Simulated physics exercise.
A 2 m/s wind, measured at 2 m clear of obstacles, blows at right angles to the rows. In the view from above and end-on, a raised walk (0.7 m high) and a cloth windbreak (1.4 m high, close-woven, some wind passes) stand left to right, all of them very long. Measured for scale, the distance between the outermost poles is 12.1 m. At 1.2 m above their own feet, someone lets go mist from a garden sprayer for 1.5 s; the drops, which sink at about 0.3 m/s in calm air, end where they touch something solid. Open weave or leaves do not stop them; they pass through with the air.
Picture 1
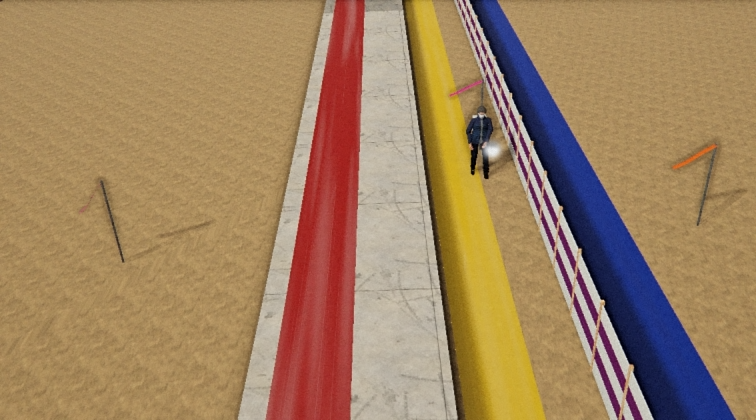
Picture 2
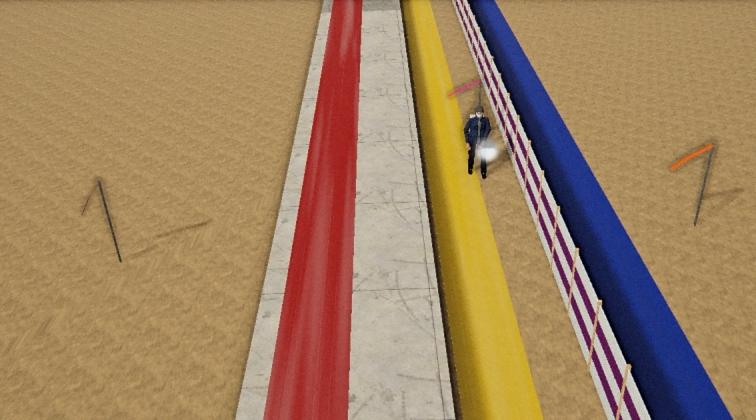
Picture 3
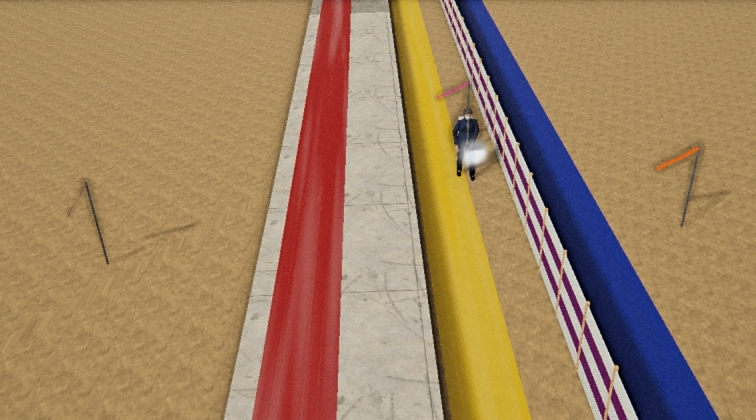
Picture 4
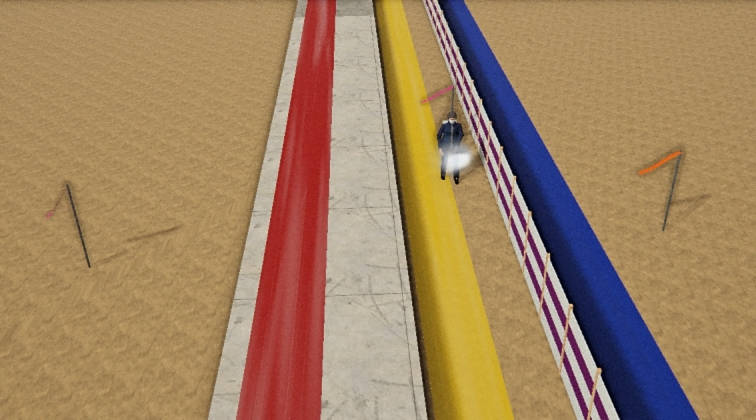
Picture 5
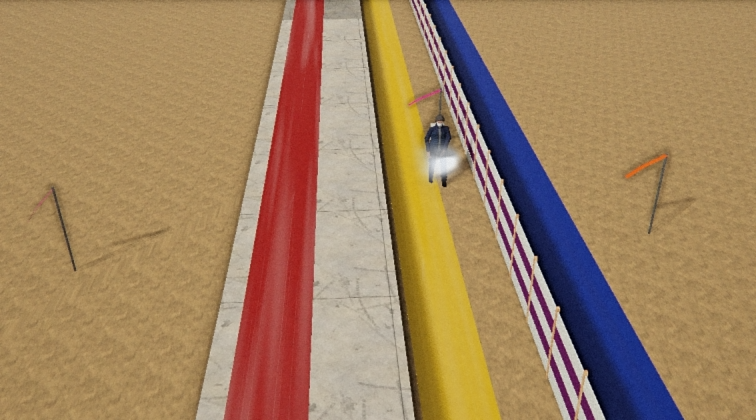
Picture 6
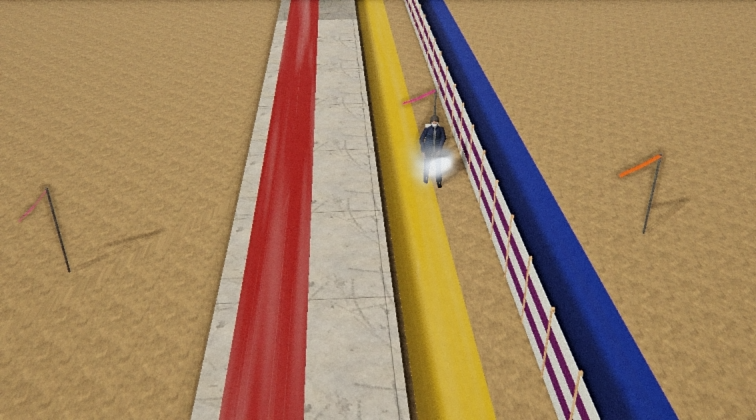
The clip opens on a dark-clothed figure between a yellow strip and a striped cloth windbreak, a small white puff of mist at their right. The view shifts slightly, sliding everything leftward, while the mist widens and drifts left across the figure and ribbons on poles flutter out to the left.
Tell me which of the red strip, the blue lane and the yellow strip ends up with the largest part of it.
That would be yellow.
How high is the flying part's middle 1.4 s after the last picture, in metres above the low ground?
I'd guess around 1.0 metres up.
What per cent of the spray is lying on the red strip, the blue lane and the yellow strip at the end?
5 % red, 0 % blue, 25 % yellow.
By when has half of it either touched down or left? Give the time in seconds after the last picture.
About 5.0 seconds.
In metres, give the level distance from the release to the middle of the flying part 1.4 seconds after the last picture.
0.5 metres.
Then, 1.4 s after the last picture, 0 % is no longer flying here, and 0 % lies on the blue lane, 0 % on the red strip and 0 % on the yellow strip; the middle of what still flies is 1.0 m above the low ground, near (415, 168).
Then, 2.9 s after the last picture, 11 % is no longer flying here, and 0 % lies on the blue lane, 0 % on the red strip and 8 % on the yellow strip; the middle of what still flies is 0.9 m above the low ground, near (391, 172).
Then, 6.9 s after the last picture, 76 % is no longer flying here, and 0 % lies on the blue lane, 4 % on the red strip and 26 % on the yellow strip; the middle of what still flies is 1.0 m above the low ground, near (253, 170).
Then, 18.9 s after the last picture, 98 % is no longer flying here, and 0 % lies on the blue lane, 6 % on the red strip and 27 % on the yellow strip.
Then, 43.9 s after the last picture, 100 % is no longer flying here, and 0 % lies on the blue lane, 6 % on the red strip and 27 % on the yellow strip.
